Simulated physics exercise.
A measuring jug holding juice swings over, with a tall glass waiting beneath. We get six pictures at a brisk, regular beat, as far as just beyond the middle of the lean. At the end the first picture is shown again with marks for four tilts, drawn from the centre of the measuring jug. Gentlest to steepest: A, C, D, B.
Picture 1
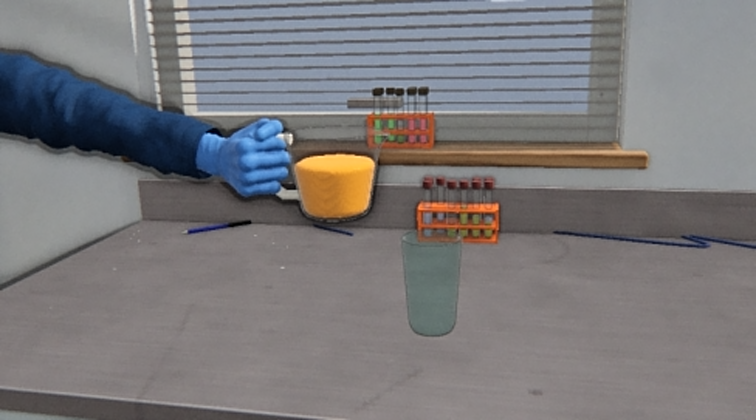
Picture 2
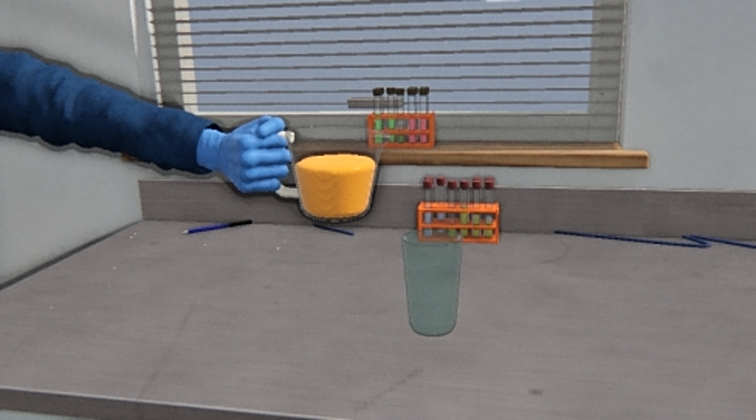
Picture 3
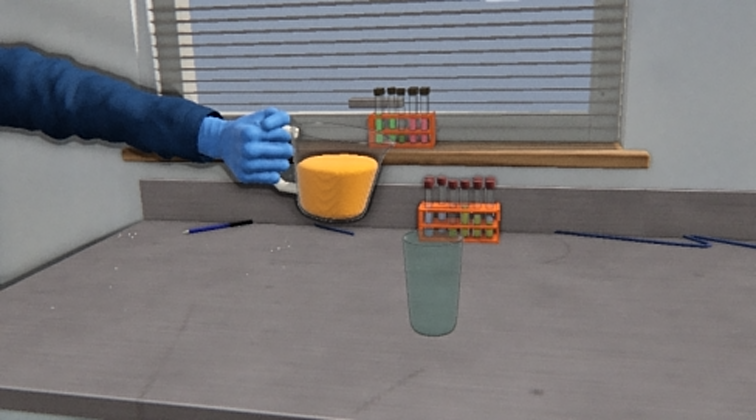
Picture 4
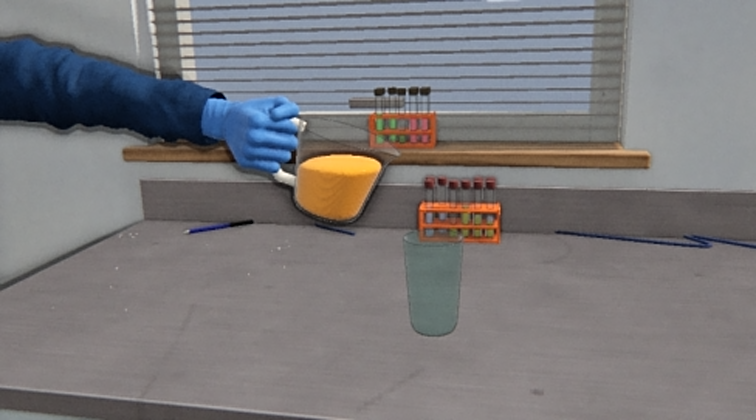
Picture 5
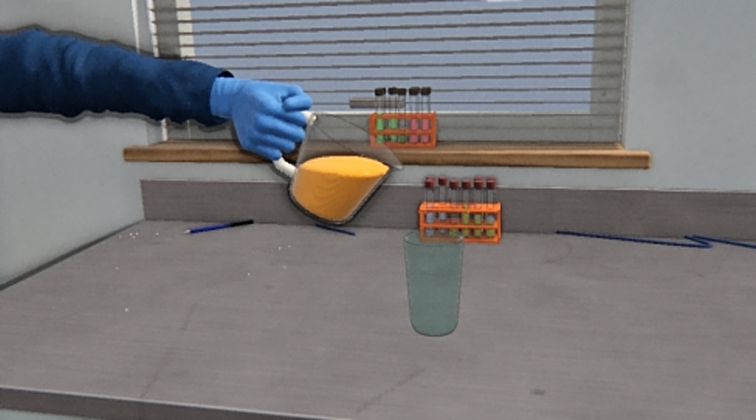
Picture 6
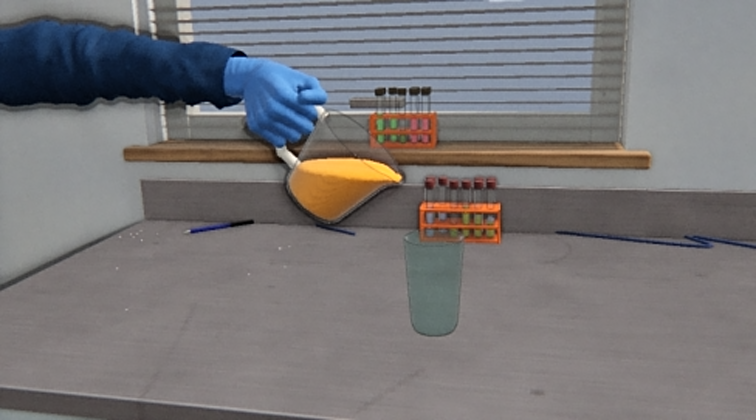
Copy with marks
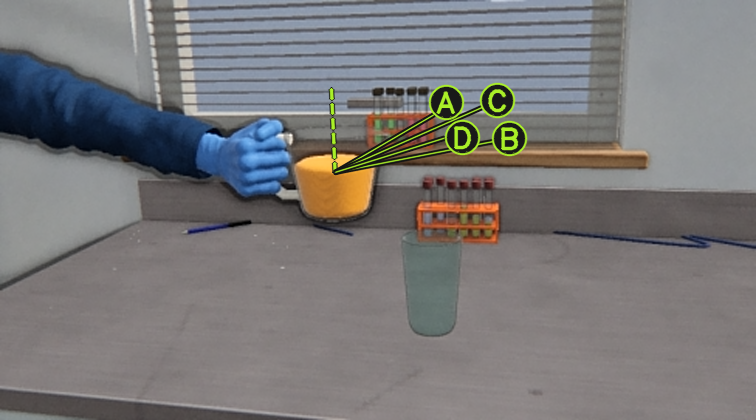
At the start, a blue-gloved hand holds a clear jug of orange juice nearly upright, above and to the left of an empty tall glass on a grey counter. The hand then tilts the jug steadily to the right, and the juice slides toward the lip, with none leaving the jug.
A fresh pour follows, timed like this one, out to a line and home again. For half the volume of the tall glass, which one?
The best line is A.
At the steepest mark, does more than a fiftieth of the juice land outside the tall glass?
Yes, it does.
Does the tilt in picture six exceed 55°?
No.
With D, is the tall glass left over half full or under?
Over.
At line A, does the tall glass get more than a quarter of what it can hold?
Yes.
On the marked copy, A at (433, 114); B at (492, 141); C at (482, 107); D at (444, 138).
If A is chosen, the tall glass ends with about 50 % of what it can hold.
If B is chosen, the tall glass ends with about 78 % of what it can hold; 11 % of the juice is spilt.
If C is chosen, the tall glass ends with about 65 % of what it can hold.
If D is chosen, the tall glass ends with about 77 % of what it can hold.
